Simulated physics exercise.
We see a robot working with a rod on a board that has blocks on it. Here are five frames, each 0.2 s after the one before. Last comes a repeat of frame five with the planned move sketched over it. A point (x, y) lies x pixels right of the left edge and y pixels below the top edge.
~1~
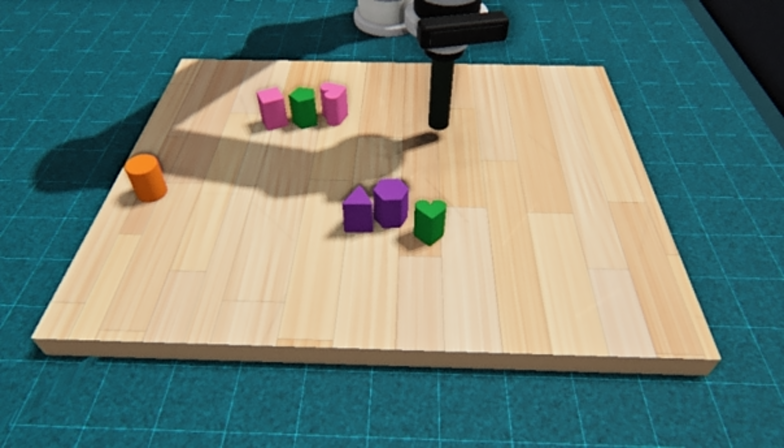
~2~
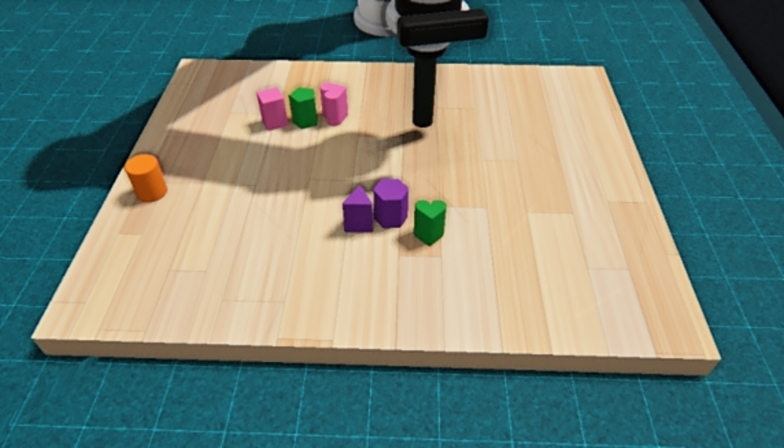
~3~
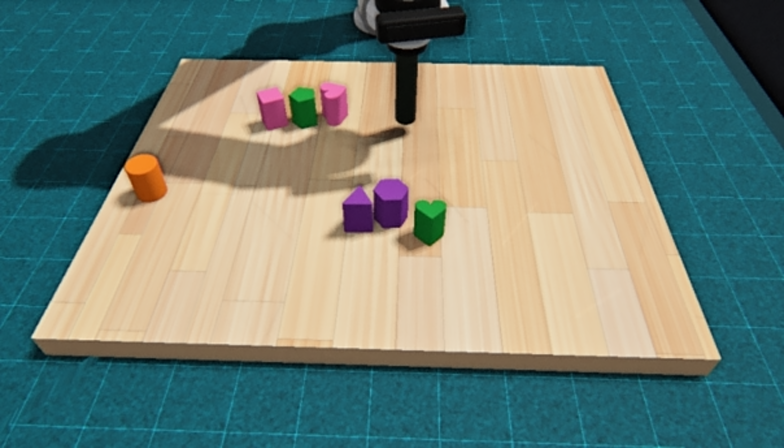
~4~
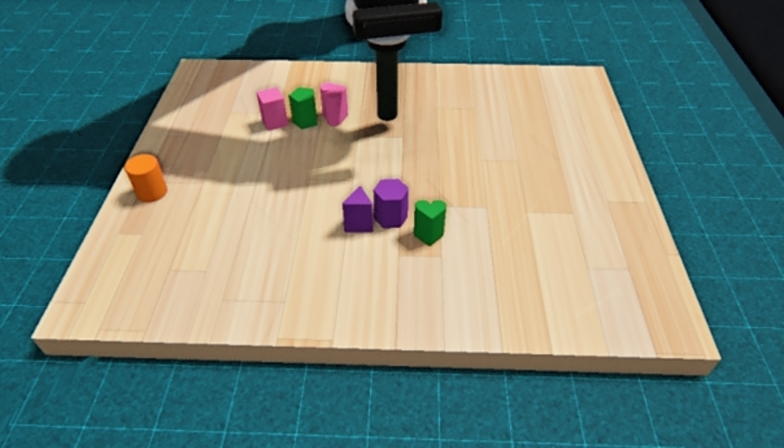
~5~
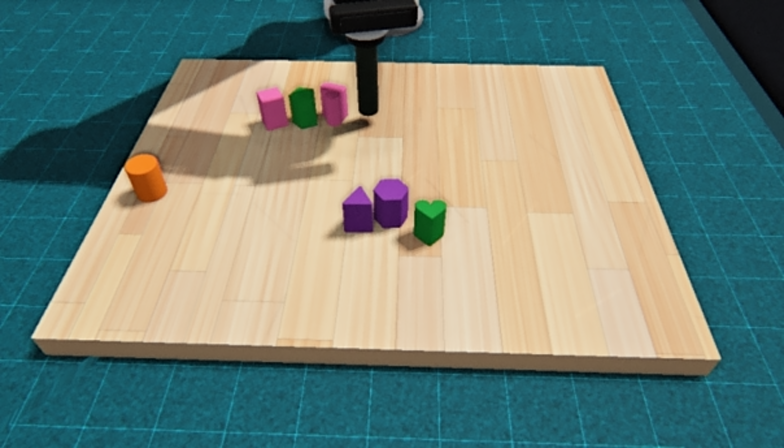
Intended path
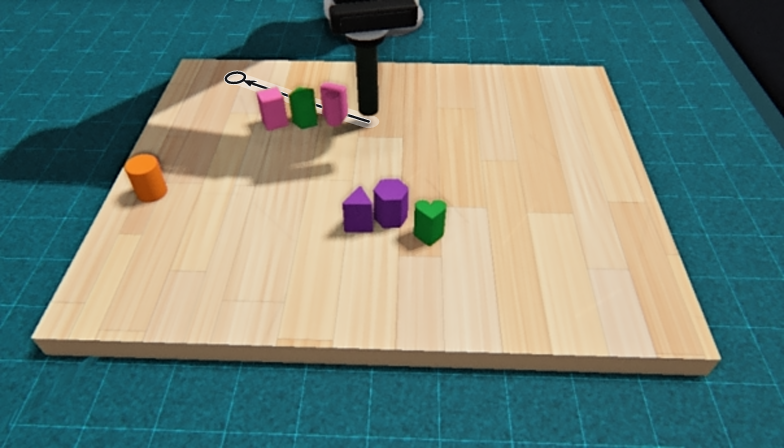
The clip shows a robot's black rod moving steadily left above a wooden board toward a row of two pink blocks and a green one, while those blocks, the purple ones, a green heart and an orange cylinder stay still.
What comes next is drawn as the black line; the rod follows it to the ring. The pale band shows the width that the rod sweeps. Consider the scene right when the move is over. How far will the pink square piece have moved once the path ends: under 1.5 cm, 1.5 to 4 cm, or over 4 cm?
Below 1.5 cm.
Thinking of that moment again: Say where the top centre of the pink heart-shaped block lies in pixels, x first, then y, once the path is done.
Its top middle will sit at (283, 82).
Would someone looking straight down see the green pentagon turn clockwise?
No, I don't think so.
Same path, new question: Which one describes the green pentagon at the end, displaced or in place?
Moved off its spot.
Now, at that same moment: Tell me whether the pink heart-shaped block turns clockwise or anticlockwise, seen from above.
Prediction: Counterclockwise.
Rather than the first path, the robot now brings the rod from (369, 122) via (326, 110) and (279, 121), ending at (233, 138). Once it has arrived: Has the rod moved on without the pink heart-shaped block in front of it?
I'd say no.
The line goes in a line from (369, 122) to (235, 78).
What follows on the original path. One third of the way, rod (319, 96); pink square piece (264, 97), turned 20° clockwise; green pentagon (289, 96), turned 60° anticlockwise; pink heart-shaped block (297, 83), turned 50° anticlockwise.
Two thirds of the way, rod (275, 81); pink square piece (264, 97), turned 20° clockwise; green pentagon (289, 96), turned 60° anticlockwise; pink heart-shaped block (283, 82), turned 85° anticlockwise.
At the end, rod (233, 67); pink square piece (264, 97), turned 20° clockwise; green pentagon (289, 96), turned 60° anticlockwise; pink heart-shaped block (283, 82), turned 85° anticlockwise.
